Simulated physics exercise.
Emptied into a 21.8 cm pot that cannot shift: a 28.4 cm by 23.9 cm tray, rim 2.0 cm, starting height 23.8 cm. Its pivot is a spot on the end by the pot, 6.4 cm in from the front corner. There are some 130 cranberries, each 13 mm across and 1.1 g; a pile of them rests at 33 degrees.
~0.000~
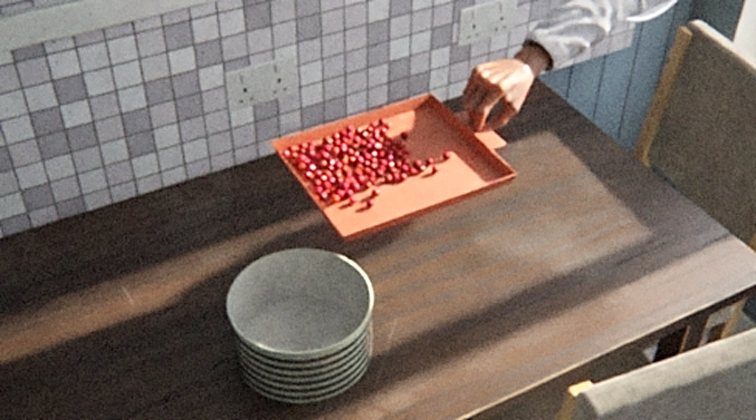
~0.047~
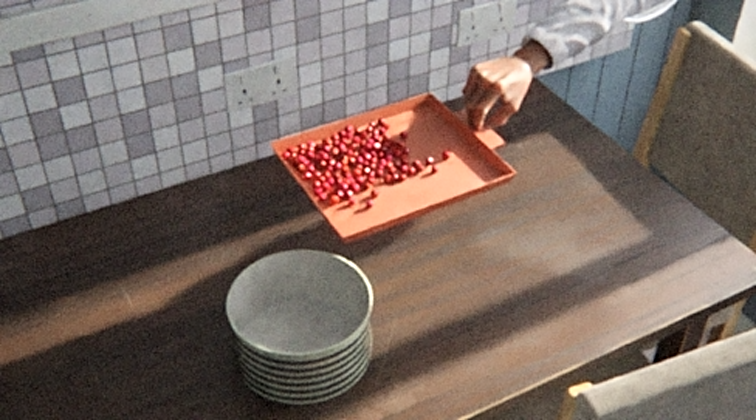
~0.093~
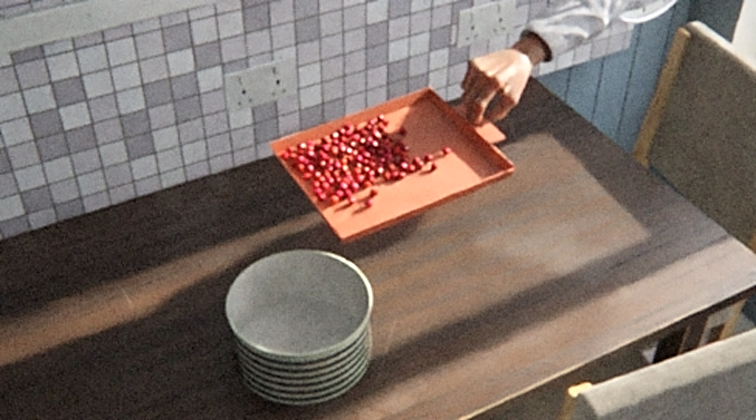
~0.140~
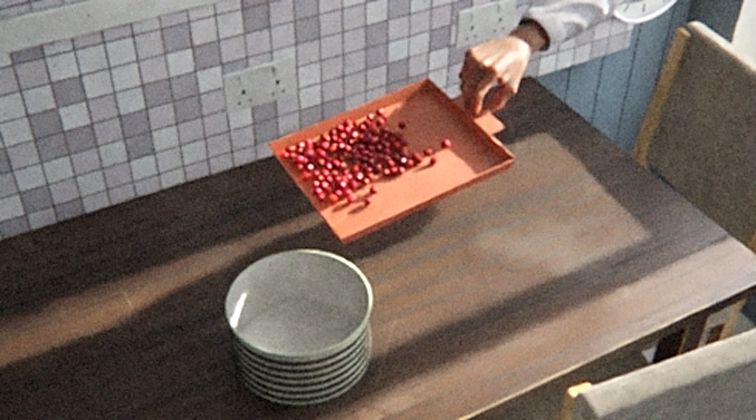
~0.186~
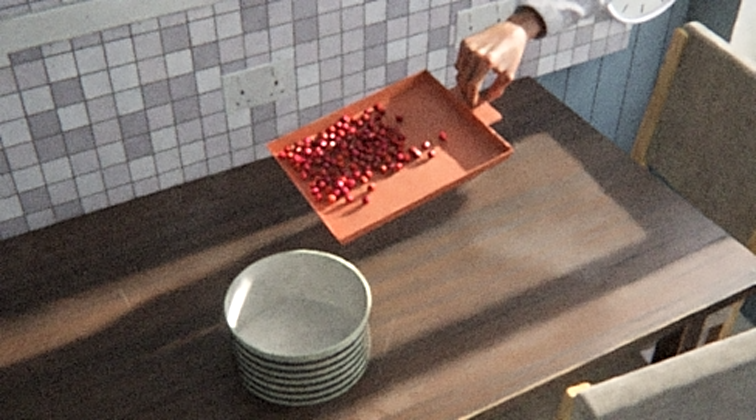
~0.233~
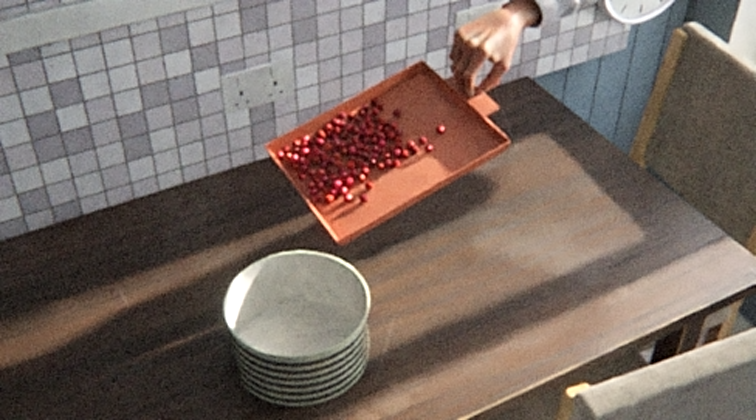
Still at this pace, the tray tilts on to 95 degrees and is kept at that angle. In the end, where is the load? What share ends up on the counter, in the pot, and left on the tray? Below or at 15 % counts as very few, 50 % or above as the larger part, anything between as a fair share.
Counter - a fair share, pot - the larger part, left on the tray - very few.
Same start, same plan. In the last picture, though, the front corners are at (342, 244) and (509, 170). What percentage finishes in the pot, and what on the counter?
In the pot: 60 per cent; on the counter: 40 per cent.
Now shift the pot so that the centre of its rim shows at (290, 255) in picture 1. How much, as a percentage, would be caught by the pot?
With the pot there, close to 80 per cent.
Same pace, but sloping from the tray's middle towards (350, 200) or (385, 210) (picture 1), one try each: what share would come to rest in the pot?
The share comes to roughly 100 in a hundred, then roughly 80 in a hundred.
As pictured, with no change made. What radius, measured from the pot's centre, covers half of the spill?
Some 20 centimetres.
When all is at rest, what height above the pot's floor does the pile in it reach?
It gets to about 2.0 cm.
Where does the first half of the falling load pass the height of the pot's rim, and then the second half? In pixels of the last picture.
Roughly (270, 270) to begin with, later roughly (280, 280).
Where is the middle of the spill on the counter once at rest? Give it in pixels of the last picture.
(215, 300), about.
After 0.69 s, tilt 53 degrees; the tray holds 100 %, the pot 0 %.
Then, at 0.99 s, tilt 79 degrees; the tray holds 95 %, the pot 0 %.
After 1.39 s, tilt 95 degrees; the tray holds 0 %, the pot 55 %.
In the end, at 2.2 s, counter 35 %, pot 65 %, tray 0 %.
